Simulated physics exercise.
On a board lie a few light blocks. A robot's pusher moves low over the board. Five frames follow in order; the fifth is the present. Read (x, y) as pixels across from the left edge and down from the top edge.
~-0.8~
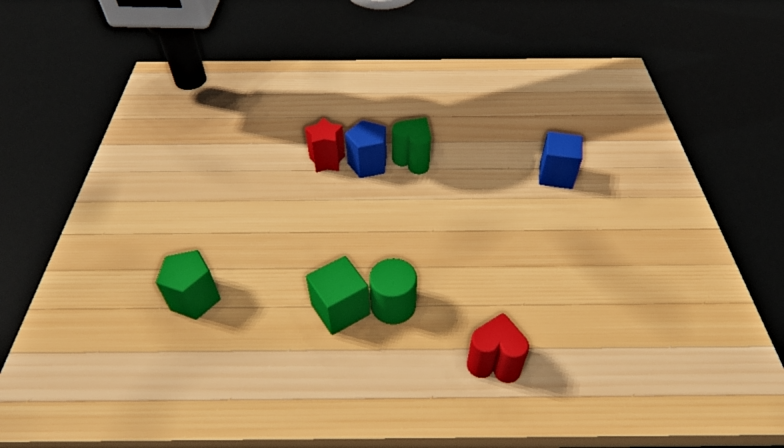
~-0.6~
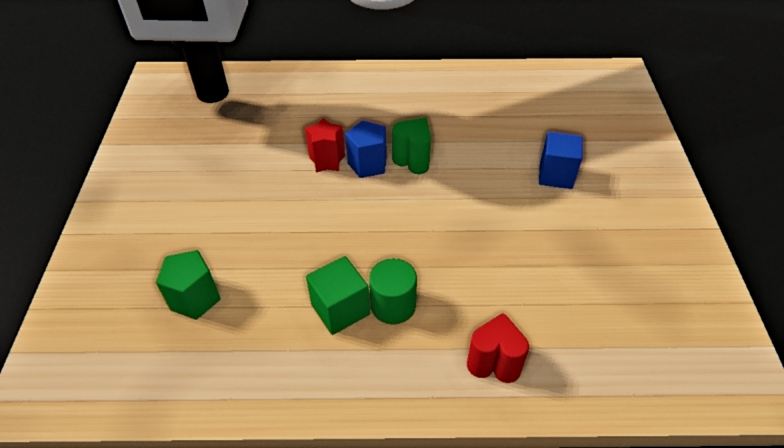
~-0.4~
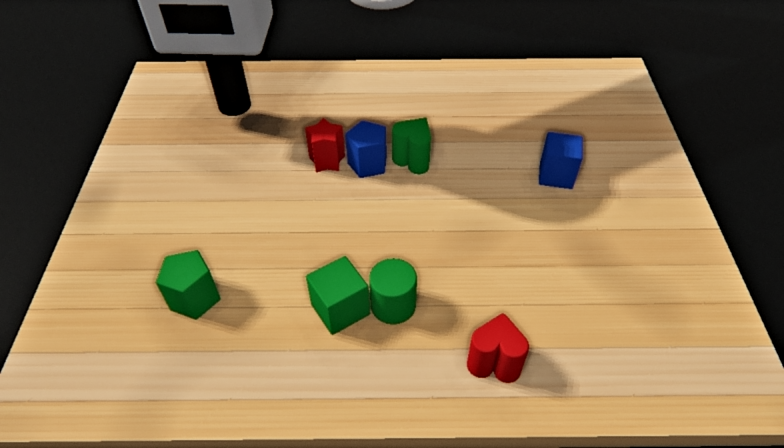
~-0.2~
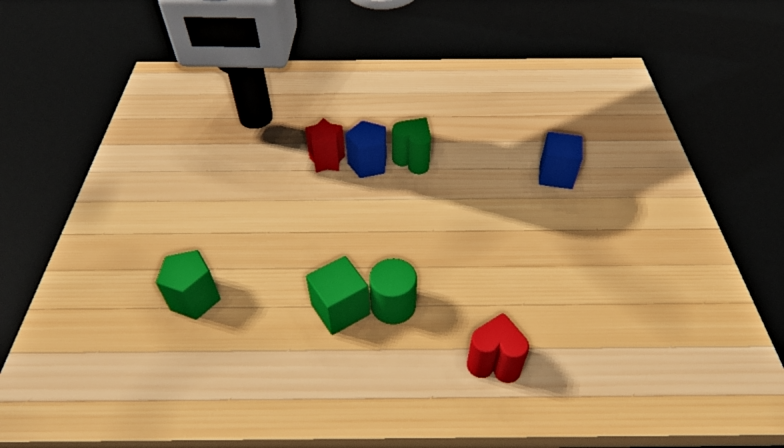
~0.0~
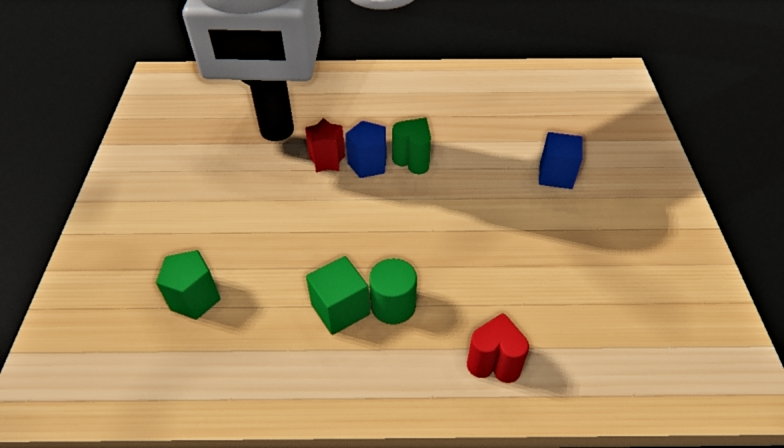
On a wooden board, a robot's pusher moves right and nearer, beside a red star.
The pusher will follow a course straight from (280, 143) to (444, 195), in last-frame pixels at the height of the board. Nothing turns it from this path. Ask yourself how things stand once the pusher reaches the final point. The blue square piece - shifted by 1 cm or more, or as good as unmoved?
Its place stays the same.
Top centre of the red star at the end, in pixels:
I'd place it at (373, 167), taking the centre of its top.
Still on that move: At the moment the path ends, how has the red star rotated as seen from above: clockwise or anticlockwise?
The turn is clockwise.
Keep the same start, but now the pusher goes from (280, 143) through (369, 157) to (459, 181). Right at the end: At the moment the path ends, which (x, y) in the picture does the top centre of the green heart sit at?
The top centre is at (490, 133).
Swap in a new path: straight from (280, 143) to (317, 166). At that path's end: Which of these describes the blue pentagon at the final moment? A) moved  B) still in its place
Correct choice: A.
The first path, step by step. One third of the way, pusher (332, 147); red star (348, 147); blue pentagon (386, 140), turned 45° anticlockwise; green heart (419, 129).
Two thirds of the way, pusher (388, 165); red star (371, 167), turned 70° clockwise; blue pentagon (424, 155), turned 105° anticlockwise; green heart (427, 129), turned 25° anticlockwise.
At the end, pusher (445, 182); red star (373, 167), turned 80° clockwise; blue pentagon (485, 173), turned 100° anticlockwise; green heart (427, 129), turned 25° anticlockwise; blue square piece not moved.
